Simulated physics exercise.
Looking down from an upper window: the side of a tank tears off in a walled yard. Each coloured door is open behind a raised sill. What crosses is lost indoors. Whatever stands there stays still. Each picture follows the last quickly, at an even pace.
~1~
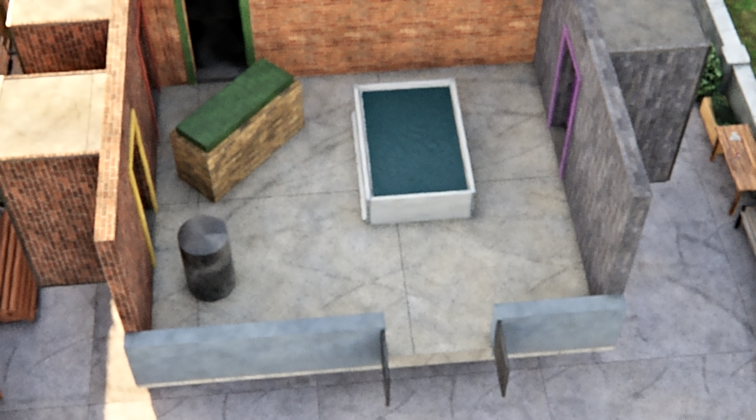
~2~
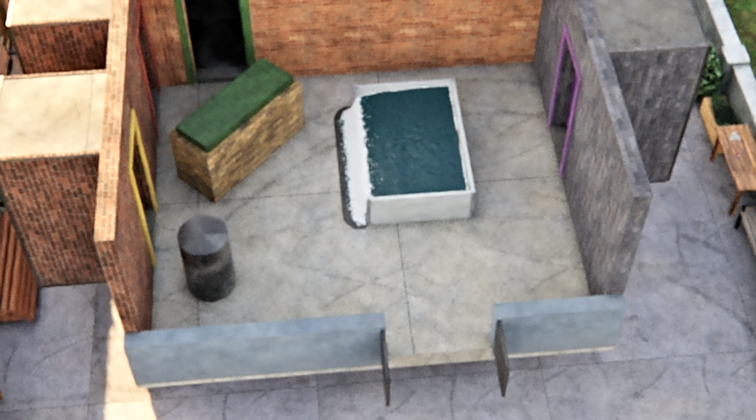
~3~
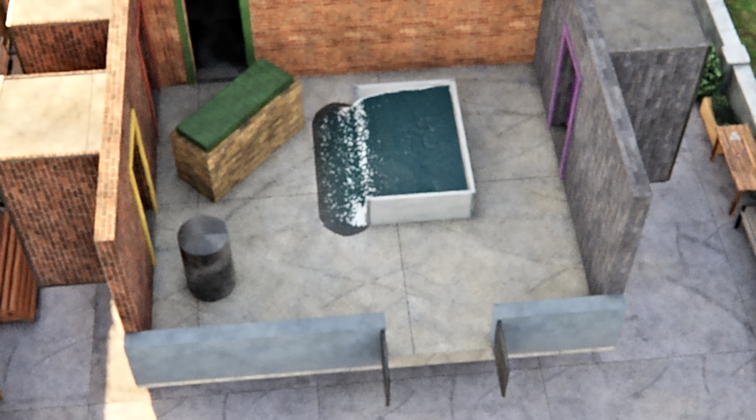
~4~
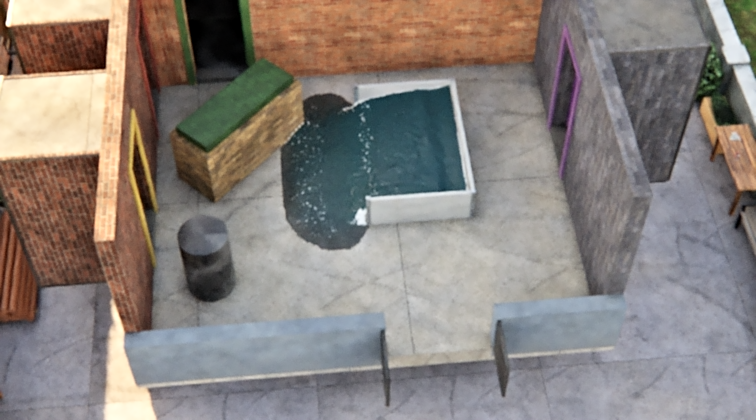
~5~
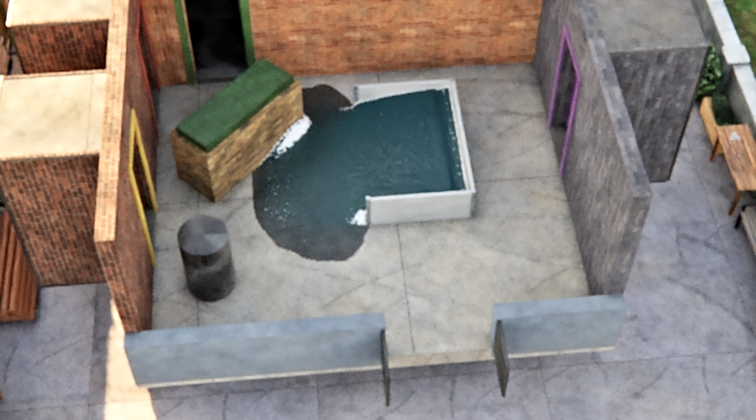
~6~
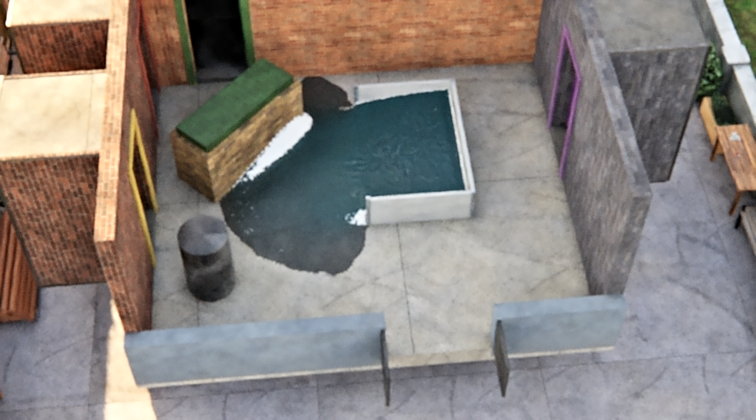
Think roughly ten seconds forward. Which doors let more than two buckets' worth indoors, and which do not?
The green door does not; the red door does not; the purple door does not; the yellow door lets more through.
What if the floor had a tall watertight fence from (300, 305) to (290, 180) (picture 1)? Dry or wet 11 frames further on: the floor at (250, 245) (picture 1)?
Looks like that place is swamped.
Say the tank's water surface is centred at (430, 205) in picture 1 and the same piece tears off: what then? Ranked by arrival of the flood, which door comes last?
Final one: The one in purple.
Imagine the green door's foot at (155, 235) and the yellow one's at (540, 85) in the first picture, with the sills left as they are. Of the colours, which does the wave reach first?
It's the green-painted one, I'd say.
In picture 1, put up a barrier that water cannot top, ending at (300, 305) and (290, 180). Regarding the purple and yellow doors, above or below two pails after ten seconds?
Purple falls short, yellow falls short.
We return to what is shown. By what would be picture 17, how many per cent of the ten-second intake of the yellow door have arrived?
Share at that point: Close to 30 in a hundred.
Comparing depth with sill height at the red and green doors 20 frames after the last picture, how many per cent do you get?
Some 70 percent and then some 40 percent.
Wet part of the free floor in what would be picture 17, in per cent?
My guess is around 40 in a hundred.
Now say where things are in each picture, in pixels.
The tank at (412, 140) is whole and still, in the first frame.
Water pours out at (364, 157) and has run to (344, 112), in the second frame.
Water pours out at (364, 159) and has run to (332, 107), in the third frame.
Water pours out at (364, 160) and has run to (329, 245), in the fourth frame.
Water pours out at (364, 160) and has run to (285, 241), in the fifth frame.
The front is at (232, 220), out from the gap at (364, 160), in the sixth frame.
A moment on, water covers 30 % of the floor; the green door wet at the sill, nothing in, the red door not reached, the purple door not reached, the yellow door wet at the sill, nothing in.
Next, water covers 40 % of the floor; the green door wet at the sill, nothing in, the red door wet at the sill, nothing in, the purple door not reached, the yellow door over two buckets in.
Then, water covers 55 % of the floor; the green door wet at the sill, nothing in, the red door wet at the sill, nothing in, the purple door not reached, the yellow door far over two buckets in.
Later, water covers 80 % of the floor; the green door wet at the sill, nothing in, the red door wet at the sill, nothing in, the purple door not reached, the yellow door far over two buckets in.
In the end, water covers 95 % of the floor; the green door wet at the sill, nothing in, the red door wet at the sill, nothing in, the purple door wet at the sill, nothing in, the yellow door far over two buckets in.
